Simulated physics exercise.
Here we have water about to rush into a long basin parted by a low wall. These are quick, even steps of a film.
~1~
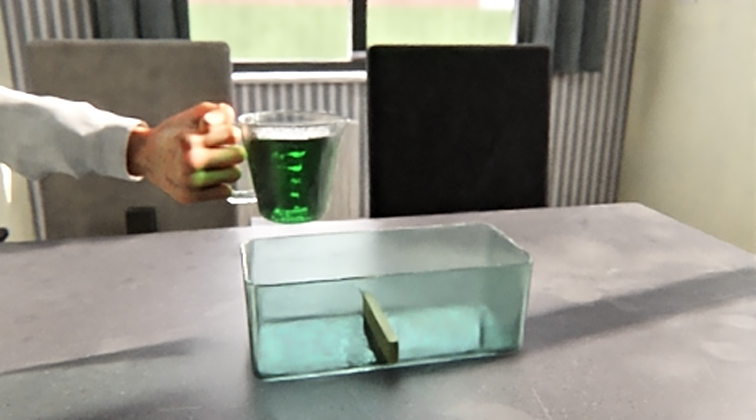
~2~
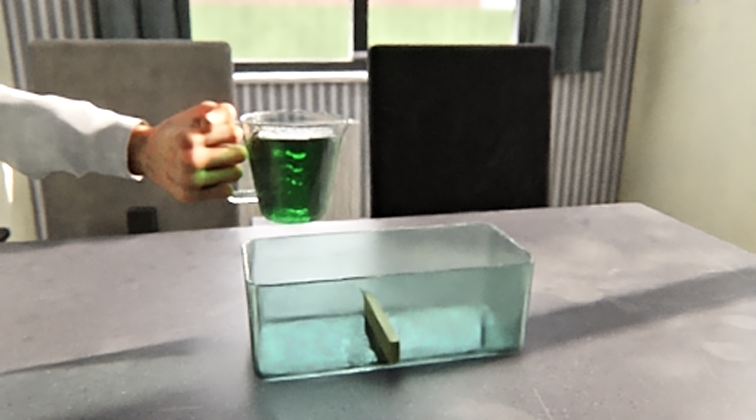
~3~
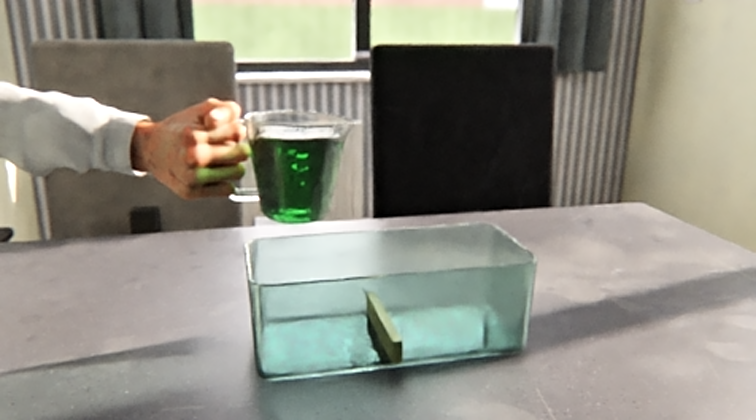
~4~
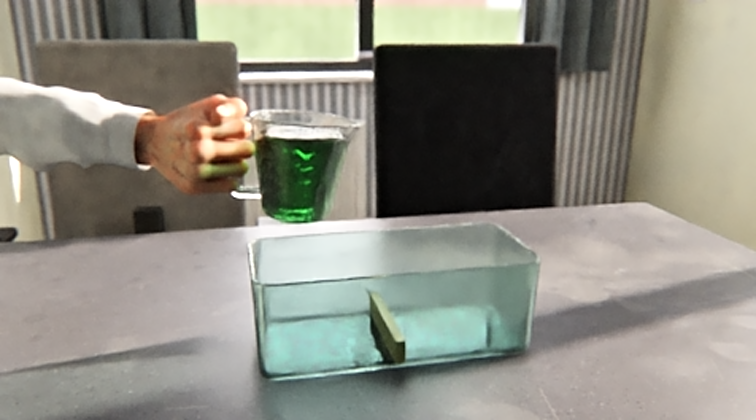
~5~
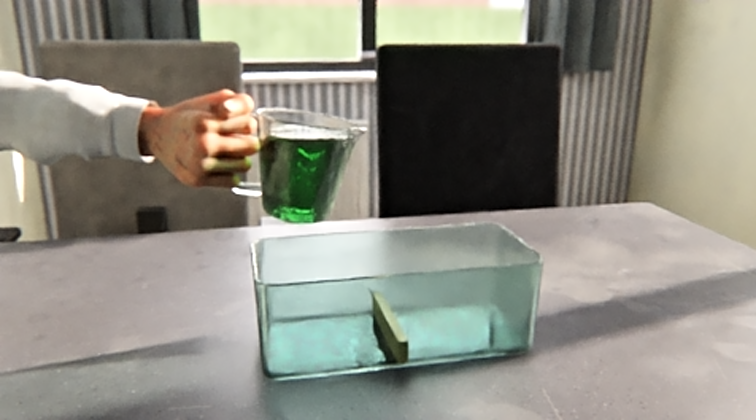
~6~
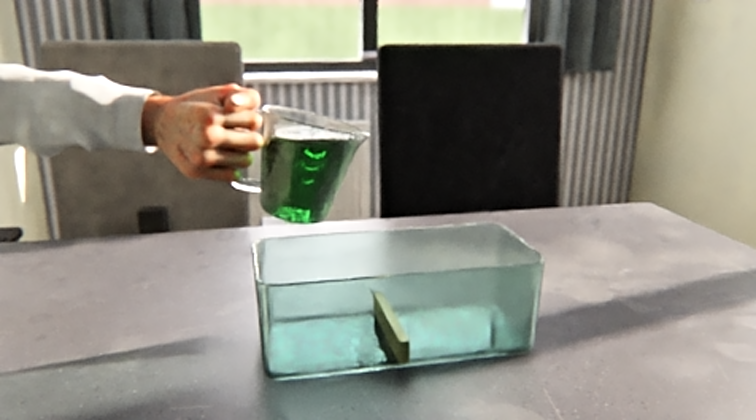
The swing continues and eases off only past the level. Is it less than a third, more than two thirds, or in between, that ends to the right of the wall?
In the end above two thirds is right of the wall.
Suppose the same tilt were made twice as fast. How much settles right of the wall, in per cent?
Some 55 per cent.
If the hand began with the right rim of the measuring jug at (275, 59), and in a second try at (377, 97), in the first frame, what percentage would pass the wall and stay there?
The first gives 15 %, the second 90 %.
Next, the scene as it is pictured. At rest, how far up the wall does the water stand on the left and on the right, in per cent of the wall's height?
Left about 20, right about 60.
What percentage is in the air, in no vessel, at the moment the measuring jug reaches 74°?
Close to 20 per cent.
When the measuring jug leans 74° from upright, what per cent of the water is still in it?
Some 65 per cent.
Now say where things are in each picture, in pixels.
It leans 0°; its right rim is at (350, 119); the water meets the walls at (245, 135) and (337, 132); the long basin's rim runs from (244, 263) to (511, 242); the wall's top is at (379, 315), in the first frame.
It leans 1°; its right rim is at (352, 120); the water meets the walls at (246, 135) and (338, 132), in the second frame.
It leans 2°; its right rim is at (356, 121); the water meets the walls at (250, 134) and (341, 132), in the third frame.
It leans 5°; its right rim is at (361, 124); the water meets the walls at (256, 133) and (346, 133), in the fourth frame.
It leans 9°; its right rim is at (366, 128); the water meets the walls at (261, 133) and (353, 133), in the fifth frame.
It leans 14°; its right rim is at (370, 134); the water meets the walls at (265, 136) and (360, 135), in the sixth frame.
A moment on, the measuring jug is tipped part way and 64 per cent is still to pour, 0 is left of the wall and 15 right of it.
Next, the measuring jug is tipped right over and 7 per cent is still to pour, 14 is left of the wall and 72 right of it.
Then the measuring jug is tipped right over and 0 per cent is still to pour, 21 is left of the wall and 78 right of it.
Later the measuring jug is tipped right over and 0 per cent is still to pour, 26 is left of the wall and 73 right of it.
In the end 26 per cent lies left of the wall, 73 right of it and 1 outside.
